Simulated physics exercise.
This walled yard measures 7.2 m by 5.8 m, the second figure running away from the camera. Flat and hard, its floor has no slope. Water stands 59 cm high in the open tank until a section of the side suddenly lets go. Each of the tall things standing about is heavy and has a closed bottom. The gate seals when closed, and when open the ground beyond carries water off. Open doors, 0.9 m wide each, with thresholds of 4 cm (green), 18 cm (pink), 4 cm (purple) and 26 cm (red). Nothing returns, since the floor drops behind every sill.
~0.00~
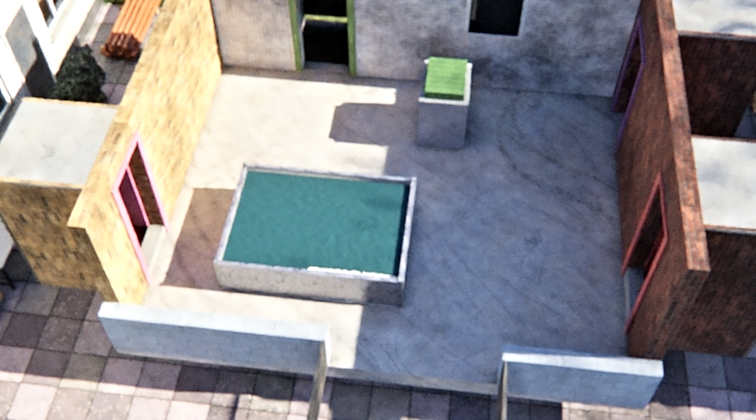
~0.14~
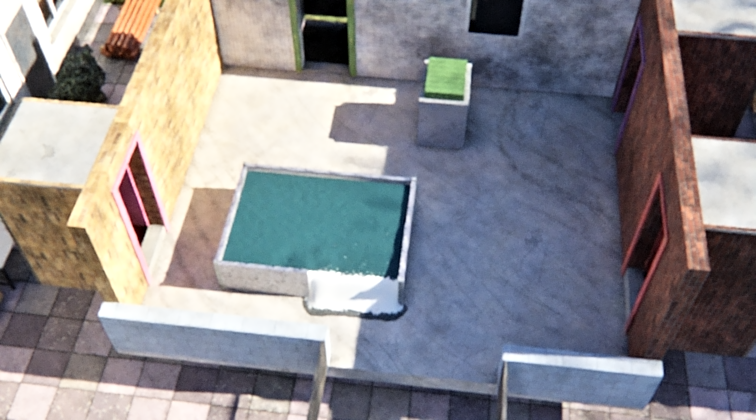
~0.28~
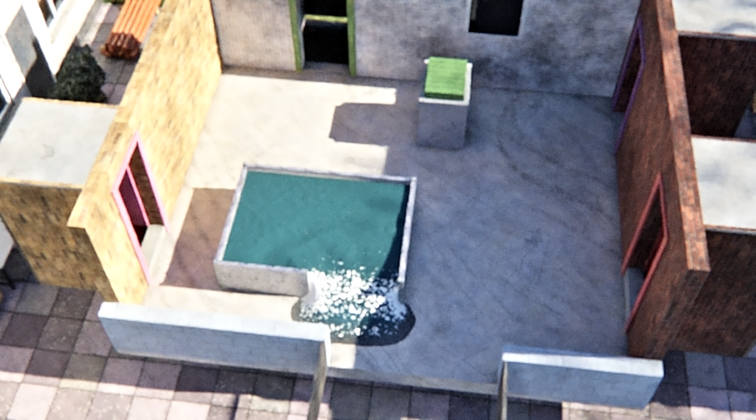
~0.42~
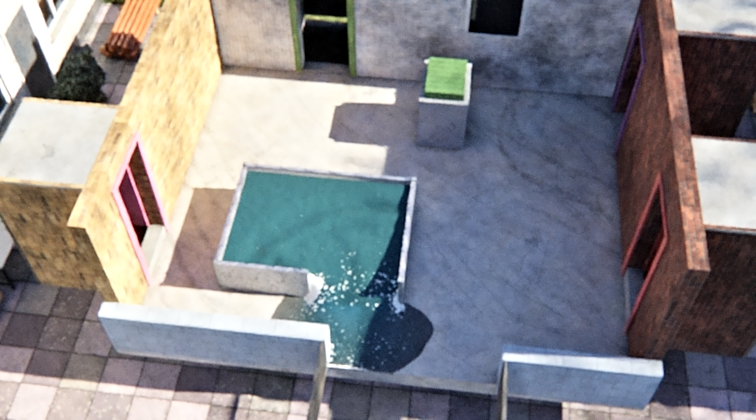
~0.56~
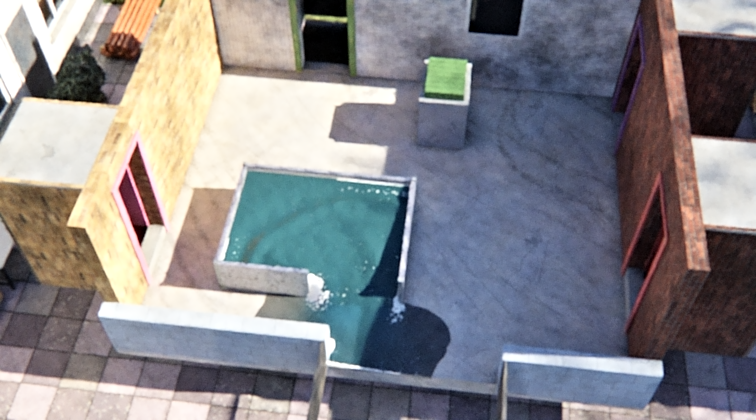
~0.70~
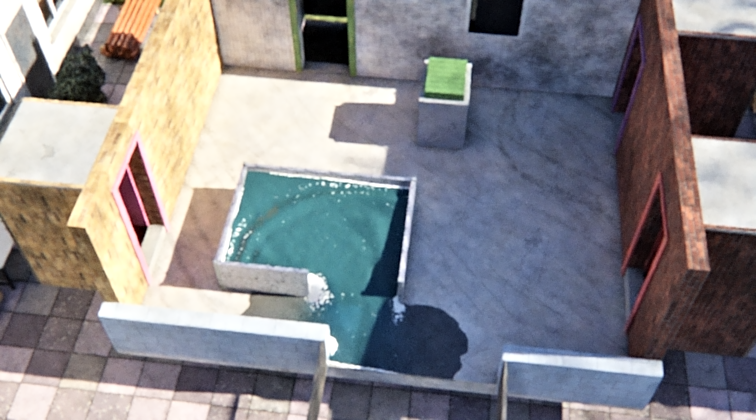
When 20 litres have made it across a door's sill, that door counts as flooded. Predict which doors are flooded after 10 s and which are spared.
The green door is spared, the pink door is spared, the purple door is spared, the red door is spared.
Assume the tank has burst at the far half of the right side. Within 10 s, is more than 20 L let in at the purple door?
Then the purple door ends up out of bounds.
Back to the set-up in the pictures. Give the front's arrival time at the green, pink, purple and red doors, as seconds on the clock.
Clock readings on arrival: Green door 7.0 seconds, pink door 1.8 seconds, purple door not in the 10 s, red door 9.5 seconds.
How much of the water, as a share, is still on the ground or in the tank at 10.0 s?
Roughly 32 per cent is still there.
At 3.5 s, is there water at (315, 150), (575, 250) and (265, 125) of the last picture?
Listed in turn: Spared so far / spared so far / spared so far.
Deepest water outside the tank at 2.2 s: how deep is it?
Roughly 31 cm.
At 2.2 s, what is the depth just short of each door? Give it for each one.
In centimetres - green: 0, pink: 10, purple: 0, red: 0.
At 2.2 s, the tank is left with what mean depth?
Mean depth: About 33 cm.
After 1.4 s water covers 10 % of the floor and is deepest (36 cm) near (327, 350); green door not reached, pink door not reached, purple door not reached, red door not reached.
After 2.2 s water covers 15 % of the floor and is deepest (31 cm) near (327, 350); green door not reached, pink door 10 cm at the sill, 0 L in, purple door not reached, red door not reached.
After 3.5 s water covers 20 % of the floor and is deepest (24 cm) near (315, 349); green door not reached, pink door 9 cm at the sill, 0 L in, purple door not reached, red door not reached.
After 6.0 s water covers 30 % of the floor and is deepest (14 cm) near (327, 350); green door not reached, pink door 7 cm at the sill, 0 L in, purple door not reached, red door not reached.
After 10.0 s water covers 35 % of the floor and is deepest (7 cm) near (327, 350); green door 3 cm at the sill, 0 L in, pink door 4 cm at the sill, 0 L in, purple door not reached, red door 1 cm at the sill, 0 L in.
